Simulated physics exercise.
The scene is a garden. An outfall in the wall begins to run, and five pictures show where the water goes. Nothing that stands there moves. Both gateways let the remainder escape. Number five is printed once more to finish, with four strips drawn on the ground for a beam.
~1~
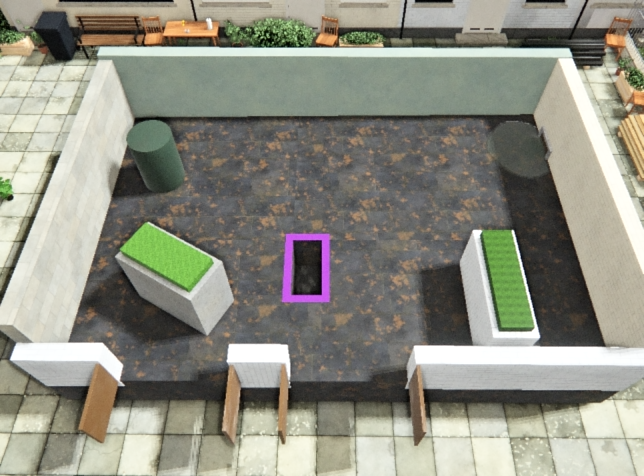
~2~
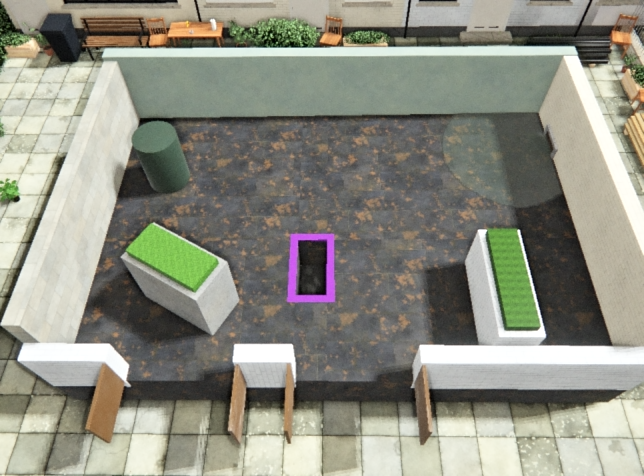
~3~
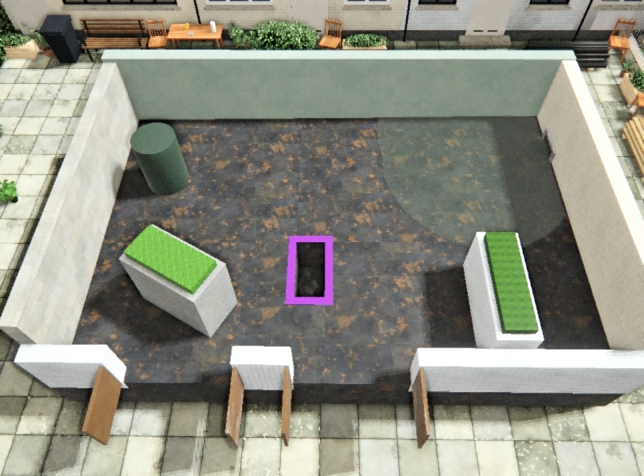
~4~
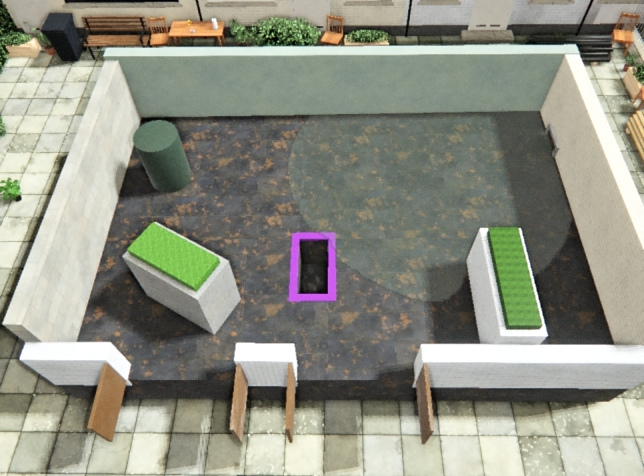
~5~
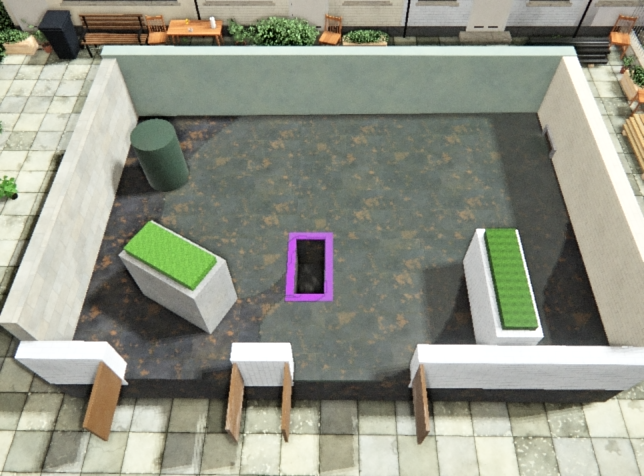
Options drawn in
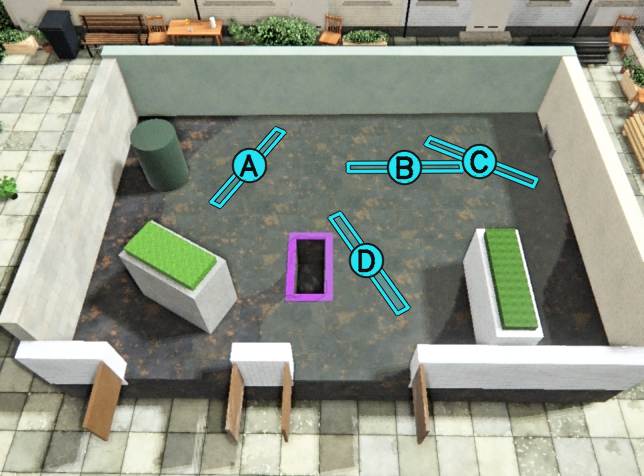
A murky sheet of water spread out from the back right corner of a walled garden yard, creeping left and forward over the dark ground until it reached the purple-edged pit in the middle.
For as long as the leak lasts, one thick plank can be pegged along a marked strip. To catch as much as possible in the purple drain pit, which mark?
Go for A.
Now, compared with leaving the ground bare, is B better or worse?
Place B is worse.
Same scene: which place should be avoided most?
That is place D.
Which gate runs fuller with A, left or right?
More leaves on the left.
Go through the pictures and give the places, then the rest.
Outfall at (546, 144); purple drain pit at (307, 267); open gate at (180, 365); open gate at (348, 366); water covers 3 % of the ground and shows as far out as (494, 148); purple drain pit still dry.
Water covers 10 % of the ground and shows as far out as (445, 132); purple drain pit still dry.
Water covers 22 % of the ground and shows as far out as (385, 175); purple drain pit still dry.
Water covers 42 % of the ground and shows as far out as (297, 193); purple drain pit still dry.
Water covers 68 % of the ground and shows as far out as (177, 201); purple drain pit taking water.
On the marked copy, A from (215, 204) to (280, 130); B from (348, 167) to (461, 166); C from (428, 141) to (534, 182); D from (335, 215) to (402, 310).
For place A, about 30 % of the stream runs into the purple drain pit, about 63 % out by the gates.
For place B, about 18 % of the stream runs into the purple drain pit, about 77 % out by the gates.
For place C, about 15 % of the stream runs into the purple drain pit, about 79 % out by the gates.
For place D, about 2 % of the stream runs into the purple drain pit, about 92 % out by the gates.
